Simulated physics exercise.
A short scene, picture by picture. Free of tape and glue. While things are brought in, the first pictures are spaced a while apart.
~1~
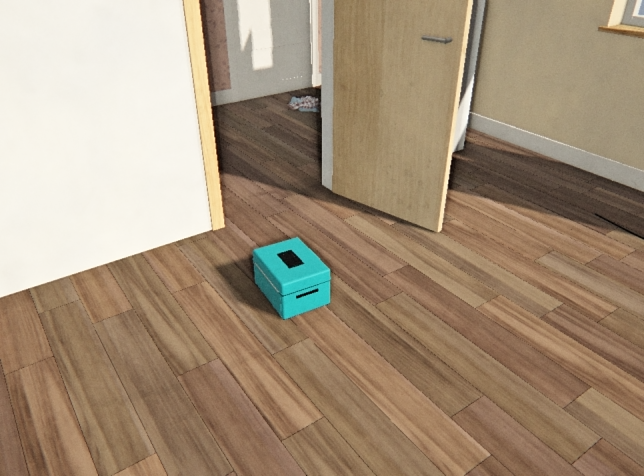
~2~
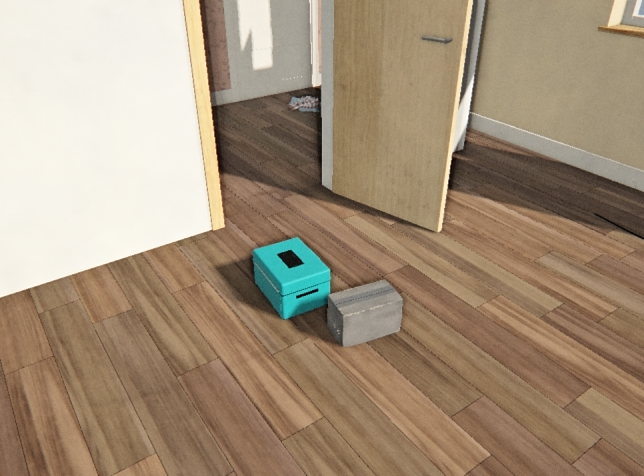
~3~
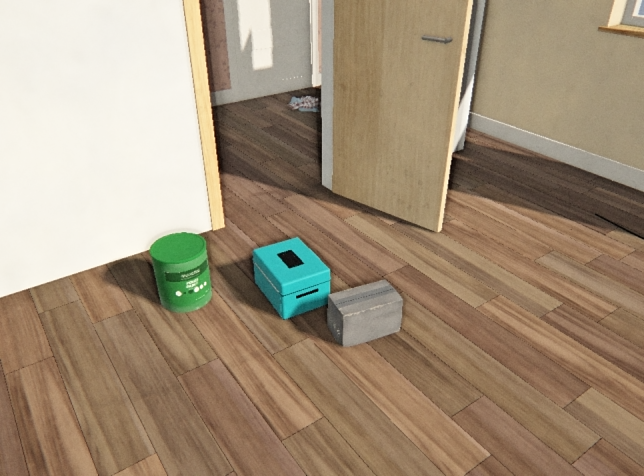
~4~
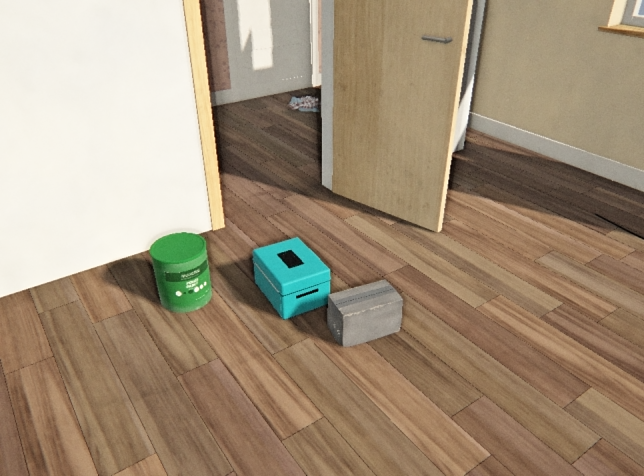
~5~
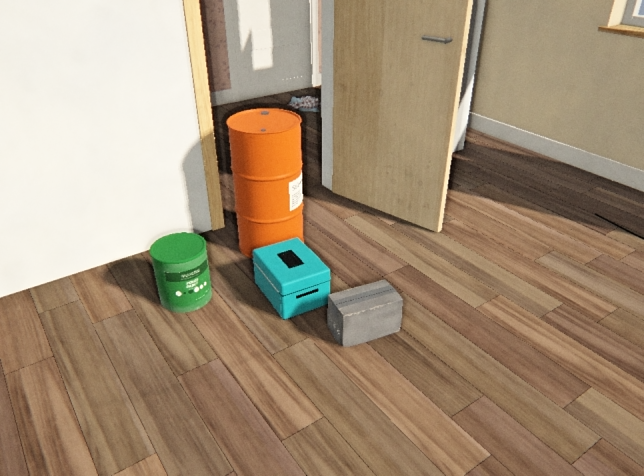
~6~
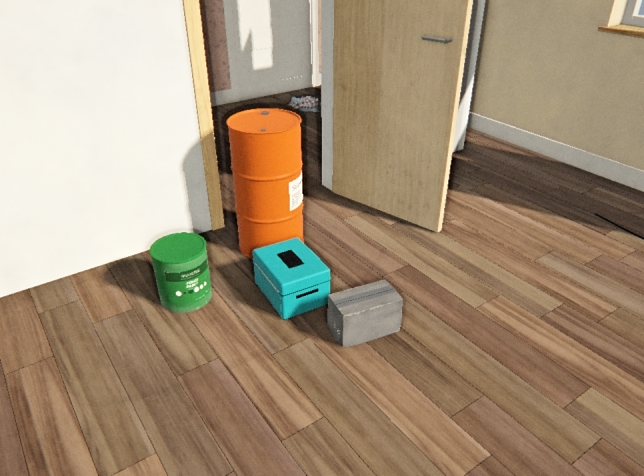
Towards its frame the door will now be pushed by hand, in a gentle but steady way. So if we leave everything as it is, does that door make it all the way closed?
It comes to rest short of the frame.
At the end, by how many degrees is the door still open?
Around 40 degrees.
Then, 0.70 s after the last picture, door at 89°.
Then, 1.20 s after the last picture, door at 70°.
Then, 1.70 s after the last picture, door at 51°.
At rest, door at 41°; all 4 in place. Seen from the same camera at the end, orange drum near (268, 186).
